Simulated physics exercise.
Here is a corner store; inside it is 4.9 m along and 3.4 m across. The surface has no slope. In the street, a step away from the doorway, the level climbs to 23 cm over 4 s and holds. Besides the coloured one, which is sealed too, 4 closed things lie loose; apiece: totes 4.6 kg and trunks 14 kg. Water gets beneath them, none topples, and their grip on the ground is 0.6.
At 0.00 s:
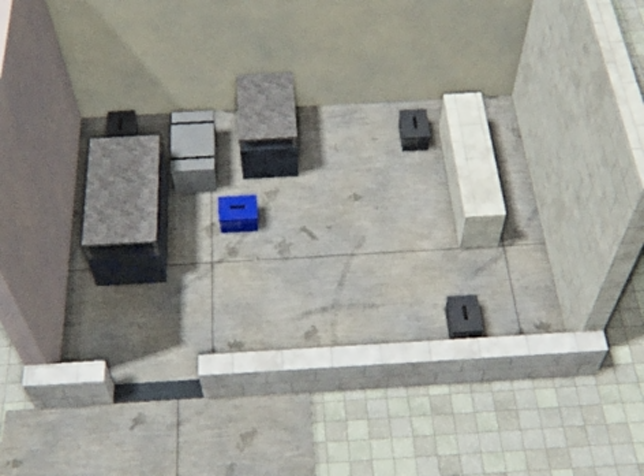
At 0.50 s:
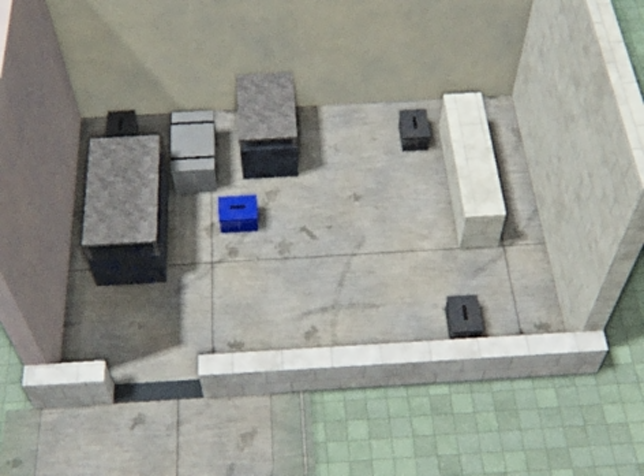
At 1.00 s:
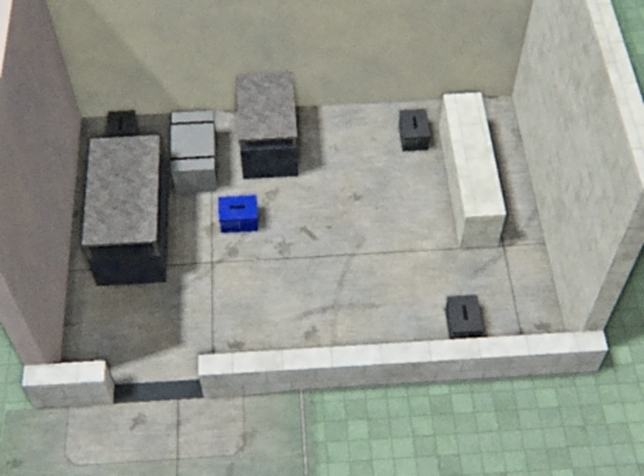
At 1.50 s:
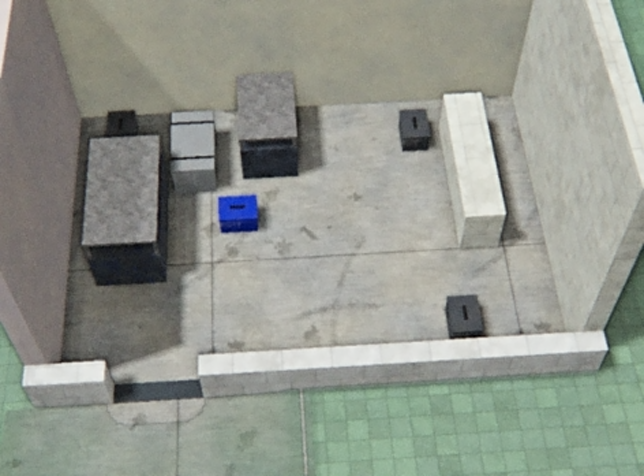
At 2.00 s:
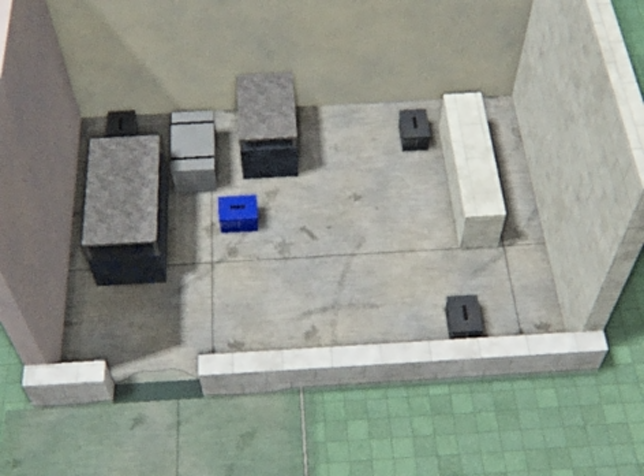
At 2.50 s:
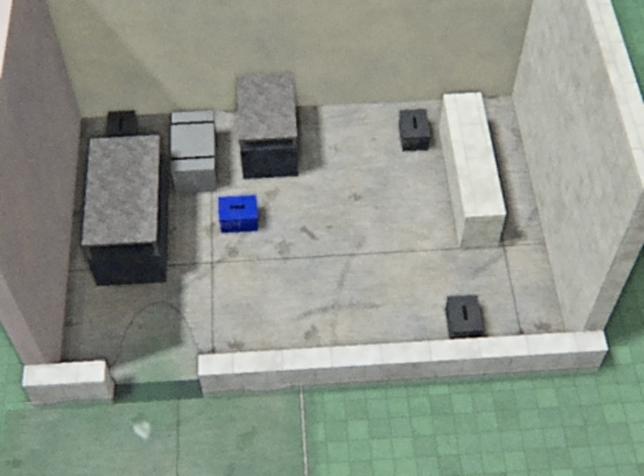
Small walled store seen from above, green-tinted water spreading over the paving outside, then entering the doorway as the blue tote stays still.
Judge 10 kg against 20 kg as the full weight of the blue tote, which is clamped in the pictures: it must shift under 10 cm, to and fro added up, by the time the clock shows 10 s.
Verdict: Only the higher weight holds it.
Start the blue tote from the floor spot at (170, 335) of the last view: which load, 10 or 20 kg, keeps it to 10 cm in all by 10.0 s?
Neither is enough.
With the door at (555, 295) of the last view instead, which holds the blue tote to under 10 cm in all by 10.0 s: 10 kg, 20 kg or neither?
Then the smaller load will do.
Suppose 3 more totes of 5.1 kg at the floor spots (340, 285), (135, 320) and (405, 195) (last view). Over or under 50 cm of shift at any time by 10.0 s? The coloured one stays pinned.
In that order: Short of it, past it, more.
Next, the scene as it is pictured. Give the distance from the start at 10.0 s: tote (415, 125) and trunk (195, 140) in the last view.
In that order: 40 cm, 40 cm.
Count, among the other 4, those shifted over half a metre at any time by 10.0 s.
That makes 0.
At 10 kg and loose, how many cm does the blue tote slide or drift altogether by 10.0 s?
About 150 cm.
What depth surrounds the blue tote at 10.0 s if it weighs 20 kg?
About 9 cm.
After 3.5 s the blue tote would be 0 cm from its start with 10 kg and 0 cm from its start with 20 kg; 0 cm of water round it then.
After 4.5 s the blue tote would be 2 cm from its start with 10 kg and 0 cm from its start with 20 kg; 5 cm of water round it then.
After 7.0 s the blue tote would be 67 cm from its start with 10 kg and 0 cm from its start with 20 kg; 7 cm of water round it then.
After 10.0 s the blue tote would be 154 cm from its start with 10 kg and 0 cm from its start with 20 kg; 9 cm of water round it then.
